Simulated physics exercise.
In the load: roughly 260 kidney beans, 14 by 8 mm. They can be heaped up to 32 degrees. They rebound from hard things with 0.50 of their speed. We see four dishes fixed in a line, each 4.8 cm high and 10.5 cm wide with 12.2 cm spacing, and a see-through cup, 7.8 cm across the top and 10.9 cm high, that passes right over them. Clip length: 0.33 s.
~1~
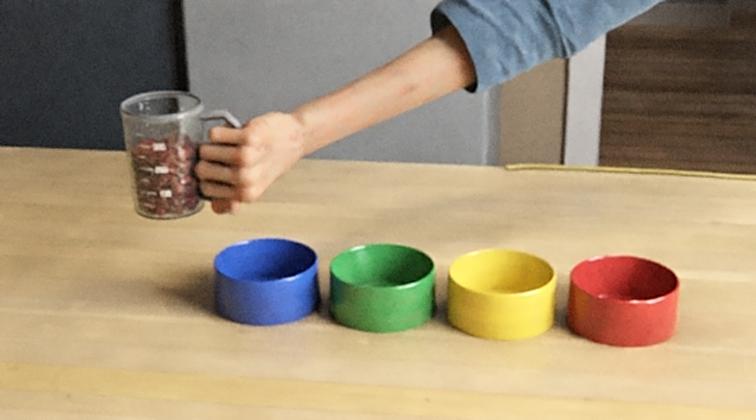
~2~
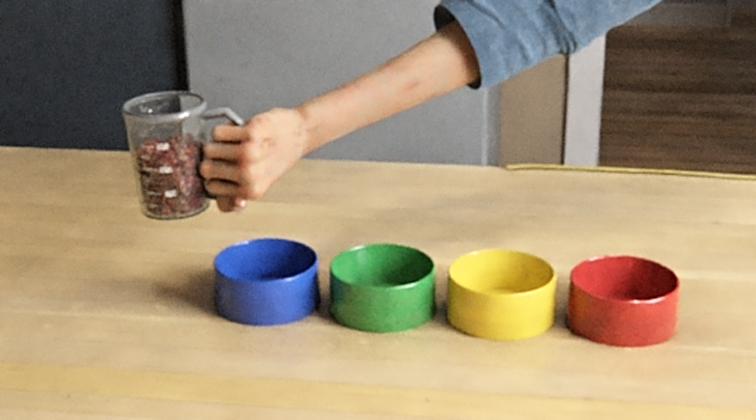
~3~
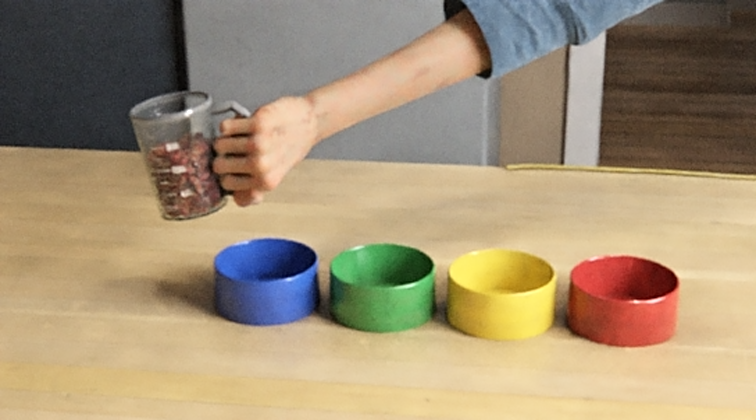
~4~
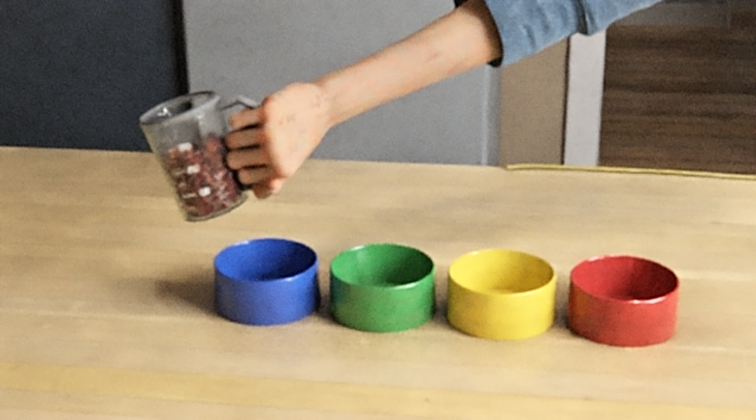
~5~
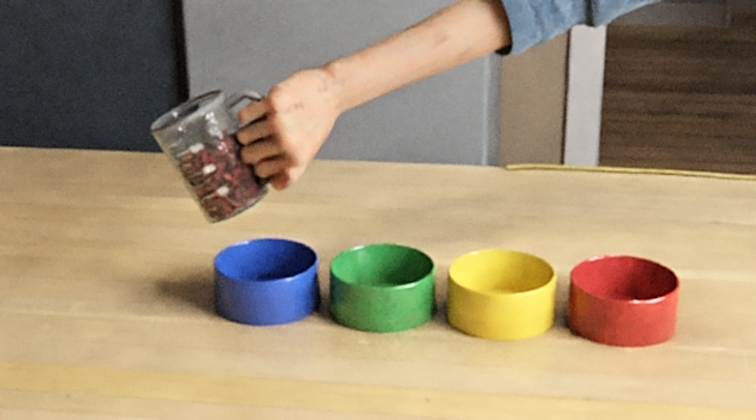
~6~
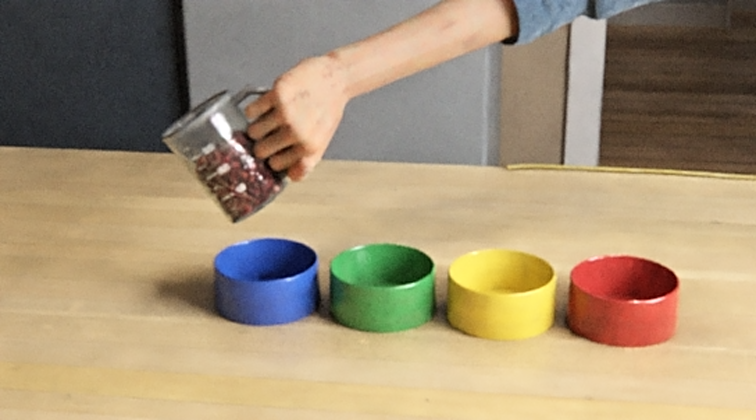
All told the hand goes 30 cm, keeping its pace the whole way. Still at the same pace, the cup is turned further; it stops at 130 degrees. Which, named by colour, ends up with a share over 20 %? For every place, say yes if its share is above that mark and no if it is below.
Red: No, blue: No, green: Yes, yellow: No, counter: No.
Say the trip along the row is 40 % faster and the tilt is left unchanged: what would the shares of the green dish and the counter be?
In that case: Green 100, and counter 0.
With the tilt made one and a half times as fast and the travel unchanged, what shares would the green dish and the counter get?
Result - green dish: 10; counter: 20.
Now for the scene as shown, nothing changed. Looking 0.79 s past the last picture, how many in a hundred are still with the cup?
It comes to about 55 percent.
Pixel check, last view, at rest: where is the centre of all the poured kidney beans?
Near (379, 288).
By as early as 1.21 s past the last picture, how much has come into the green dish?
Some 90 per cent.
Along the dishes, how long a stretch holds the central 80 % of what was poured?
Length: Approx. 7 cm.
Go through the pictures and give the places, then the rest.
Cup at (166, 156), tilt 0 degrees, lip at (124, 103), moved 0.0 cm; middle of the pieces at (168, 171); blue dish at (266, 260); green dish at (382, 266); yellow dish at (502, 272); red dish at (625, 278), in the first frame.
Cup at (170, 156), tilt 2 degrees, lip at (126, 105), moved 0.4 cm; middle of the pieces at (173, 171), in the second frame.
Cup at (182, 157), tilt 9 degrees, lip at (133, 110), moved 1.7 cm; middle of the pieces at (187, 172), in the third frame.
Cup at (197, 157), tilt 17 degrees, lip at (143, 117), moved 3.3 cm; middle of the pieces at (205, 172), in the fourth frame.
Cup at (213, 158), tilt 25 degrees, lip at (153, 125), moved 4.8 cm; middle of the pieces at (222, 172), in the fifth frame.
Cup at (228, 159), tilt 34 degrees, lip at (165, 134), moved 6.4 cm; middle of the pieces at (239, 172); blue dish at (266, 260); green dish at (382, 266); yellow dish at (502, 272); red dish at (625, 278), in the sixth frame.
Then, 0.48 s after the last picture, tilt 93 degrees; cup holds 100 %.
Then, 0.79 s after the last picture, tilt 129 degrees; cup holds 55 %, blue 5 %, green 35 %.
Then, 1.21 s after the last picture, tilt 130 degrees; cup holds 0 %, blue 5 %, green 90 %.
In the end, red 0 %, blue 5 %, green 90 %, yellow 0 %, counter 5 %.
